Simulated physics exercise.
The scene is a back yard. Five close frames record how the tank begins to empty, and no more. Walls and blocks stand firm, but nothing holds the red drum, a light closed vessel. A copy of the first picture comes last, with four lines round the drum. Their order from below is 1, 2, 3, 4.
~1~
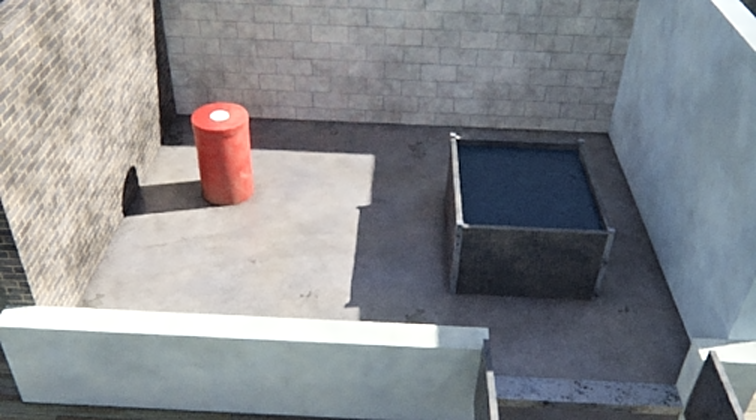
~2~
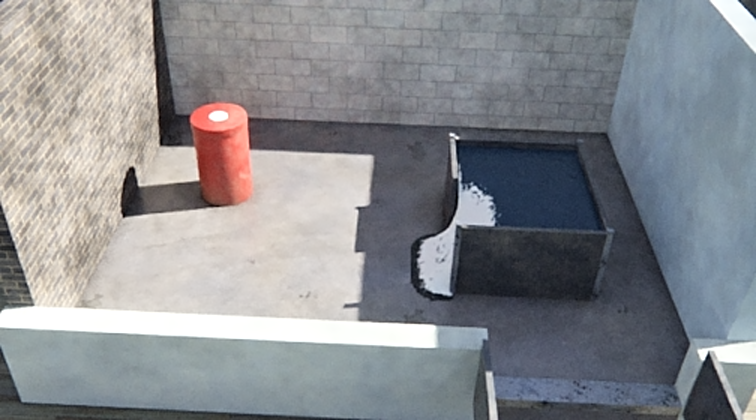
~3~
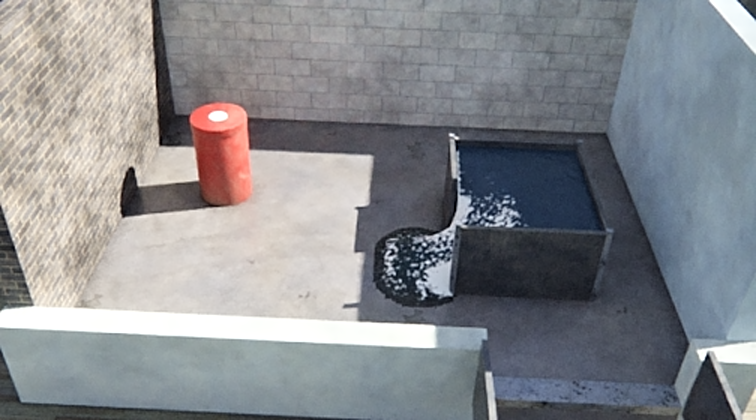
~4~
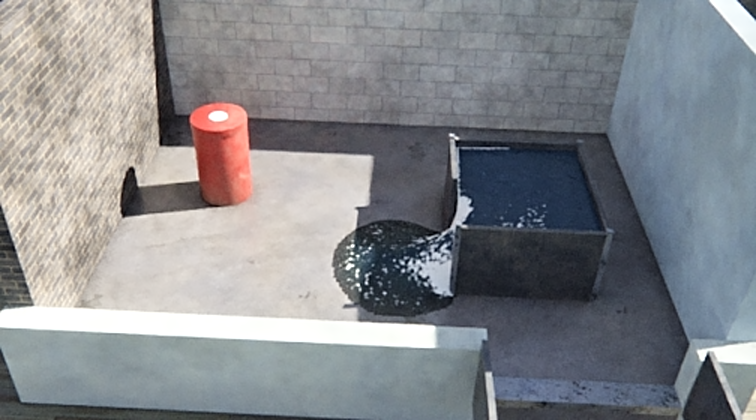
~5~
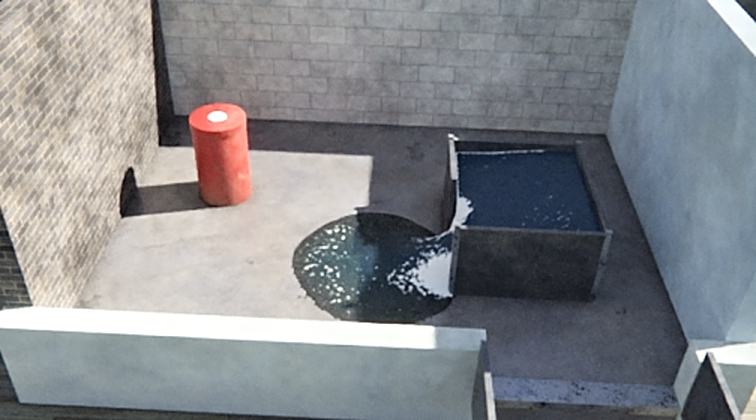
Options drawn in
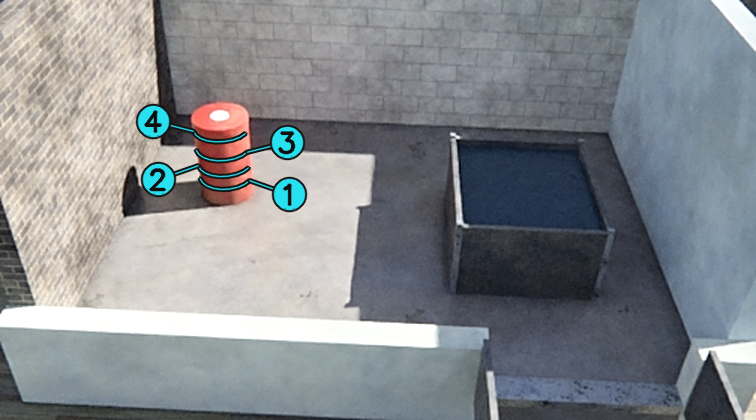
Water poured out of the left side of a dark, full tank in a walled yard, foaming white at first, then spread leftward across the ground in a widening puddle while the red drum stood still.
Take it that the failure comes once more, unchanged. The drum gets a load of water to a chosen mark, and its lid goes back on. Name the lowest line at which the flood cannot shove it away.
1 is the one.
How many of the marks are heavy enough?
All of them.
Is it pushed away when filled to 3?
No.
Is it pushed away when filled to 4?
No, not at all.
On the marked copy, 1 at (221, 189); 2 at (219, 176); 3 at (217, 160); 4 at (215, 141); from the bottom up 1, 2, 3, 4.
If 1 is chosen, it does not move.
If 2 is chosen, it does not move.
If 3 is chosen, it does not move.
If 4 is chosen, it does not move.
